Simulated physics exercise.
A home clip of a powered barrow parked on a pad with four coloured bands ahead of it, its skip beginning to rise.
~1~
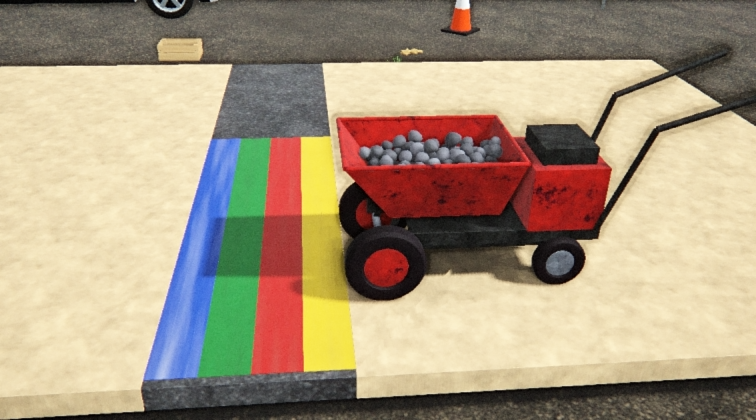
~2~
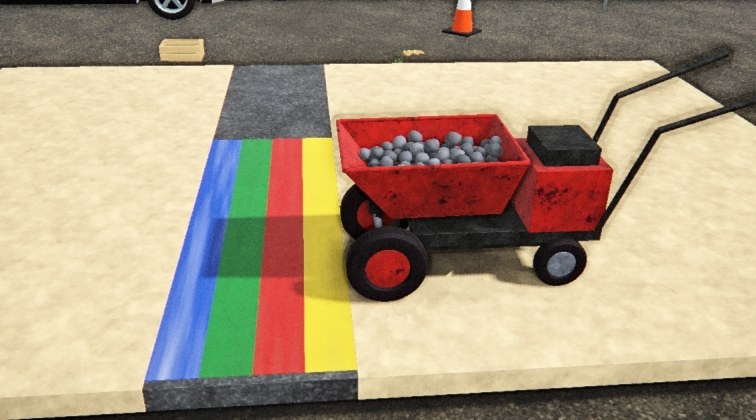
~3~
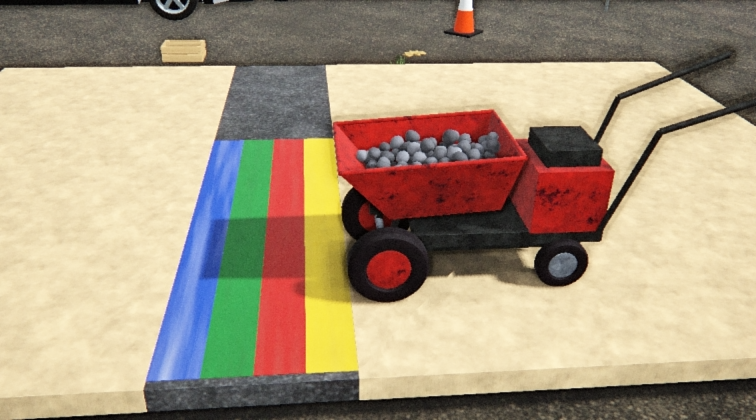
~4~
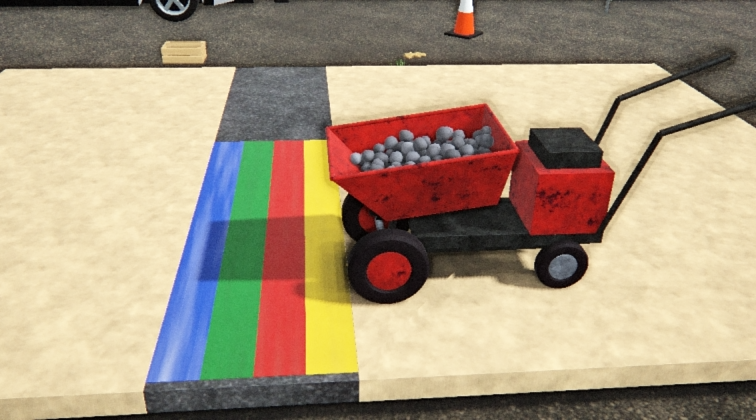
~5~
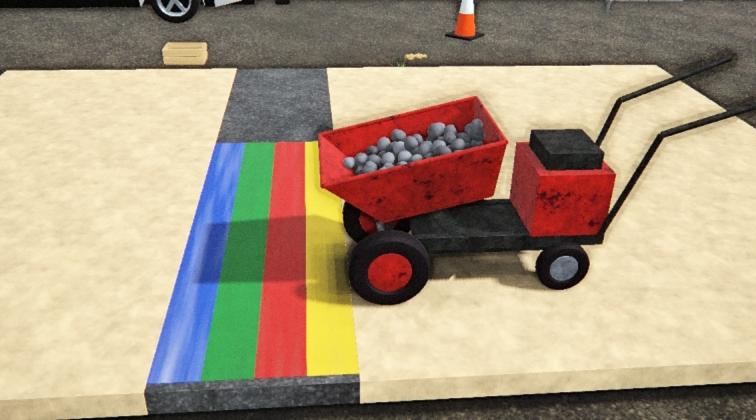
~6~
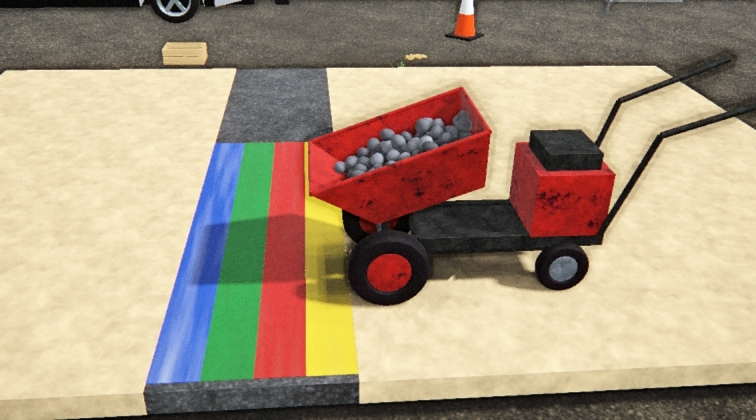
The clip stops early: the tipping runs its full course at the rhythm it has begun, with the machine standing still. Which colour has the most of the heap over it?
The heap favours the green strip.
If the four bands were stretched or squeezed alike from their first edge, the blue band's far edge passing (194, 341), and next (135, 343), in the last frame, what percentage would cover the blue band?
Roughly 30 per cent, and 20 per cent.
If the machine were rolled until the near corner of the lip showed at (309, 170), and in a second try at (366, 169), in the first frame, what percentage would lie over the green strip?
First some 10, then 30 per cent.
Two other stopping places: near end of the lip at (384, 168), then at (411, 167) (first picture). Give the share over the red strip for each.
The first gives 30 %, the second 30 %.
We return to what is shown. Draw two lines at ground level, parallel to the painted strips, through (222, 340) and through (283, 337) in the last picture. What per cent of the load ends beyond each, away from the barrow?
Near 50 % and 80 %.
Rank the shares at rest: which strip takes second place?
Next in line is the blue strip.
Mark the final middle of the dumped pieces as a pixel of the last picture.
At about (221, 273).
Soon after the last picture, skip tipped steeply; all in the skip.
A little later, skip tipped right over; about two thirds in the skip; a small part over the red strip; about a quarter over the green strip; a stray few over the blue strip.
Later still, skip tipped right over; about a quarter in the skip; a small part over the red strip; about a third over the green strip; about a quarter over the blue strip; a small part off the paint.
At rest, skip tipped right over; about a quarter in the skip; none over the yellow strip; a small part over the red strip; about a third over the green strip; about a quarter over the blue strip; about a quarter off the paint.
